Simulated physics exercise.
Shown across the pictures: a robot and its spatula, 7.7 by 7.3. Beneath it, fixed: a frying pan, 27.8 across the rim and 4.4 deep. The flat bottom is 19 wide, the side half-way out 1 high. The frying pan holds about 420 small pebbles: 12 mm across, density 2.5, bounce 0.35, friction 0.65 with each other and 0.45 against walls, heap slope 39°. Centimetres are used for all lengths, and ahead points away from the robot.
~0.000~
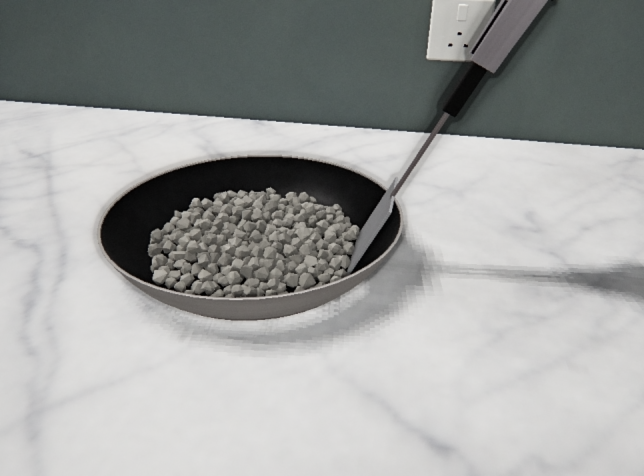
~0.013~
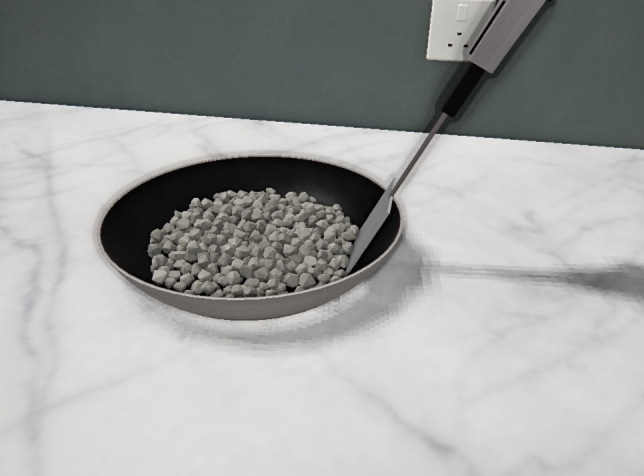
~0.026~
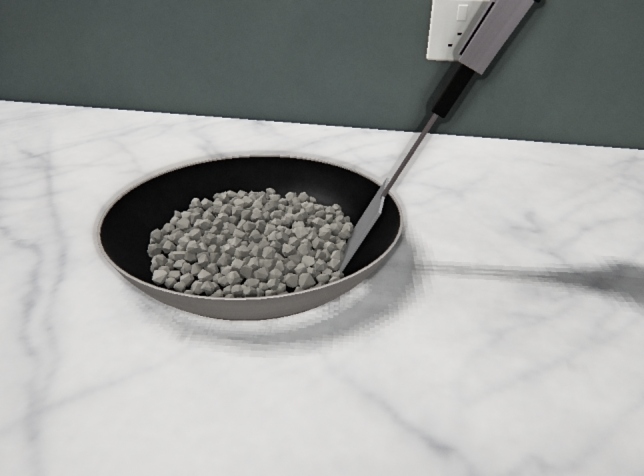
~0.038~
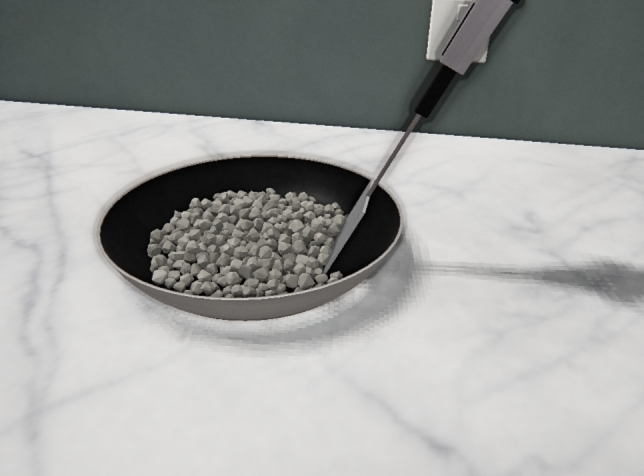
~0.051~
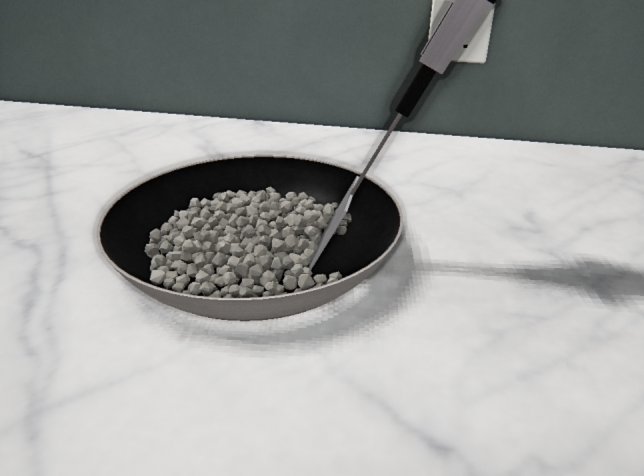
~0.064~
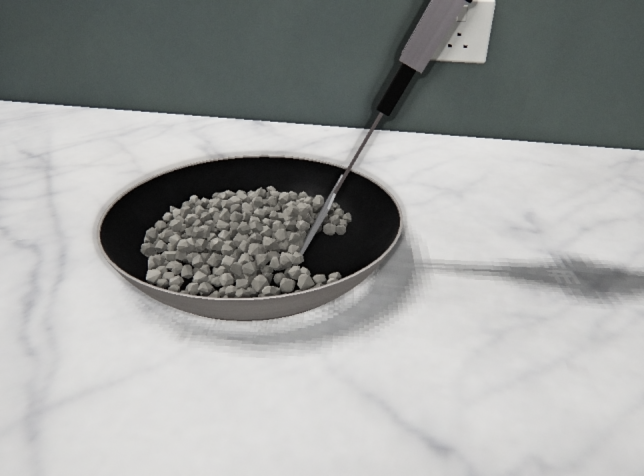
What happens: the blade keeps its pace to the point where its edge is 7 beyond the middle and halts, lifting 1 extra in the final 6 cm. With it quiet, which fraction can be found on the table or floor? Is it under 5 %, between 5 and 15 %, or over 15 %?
It is between 5 and 15 %.
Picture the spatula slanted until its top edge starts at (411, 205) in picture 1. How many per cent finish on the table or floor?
Some 5 per cent.
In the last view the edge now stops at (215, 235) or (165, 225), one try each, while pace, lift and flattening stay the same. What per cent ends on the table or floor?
The two tries give near 0 and near 25 in a hundred.
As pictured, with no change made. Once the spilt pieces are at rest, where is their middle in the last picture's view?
I'd place it close to (62, 238).
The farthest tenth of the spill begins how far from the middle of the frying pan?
It comes to about 25 cm.
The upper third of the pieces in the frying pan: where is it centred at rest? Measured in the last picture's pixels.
It is centred around (163, 212).
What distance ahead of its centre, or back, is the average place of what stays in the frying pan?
I'd say it's roughly 4.5 cm toward the front.
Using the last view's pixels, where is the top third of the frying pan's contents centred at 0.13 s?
(213, 218).
By 0.10 s, sloping 64°, highest piece 8 above the table; 415 in the frying pan.
By 0.13 s, sloping 64°, highest piece 9 above the table; 415 in the frying pan.
By 0.34 s, sloping 64°, highest piece 9 above the table; 381 in the frying pan, 31 on the table or floor, 3 on the blade or in flight.
By 1.39 s, sloping 64°, highest piece 6 above the table; 380 in the frying pan, 35 on the table or floor.
Final count, 380 in the frying pan, 35 on the table or floor. That is 8 % on the table or floor.
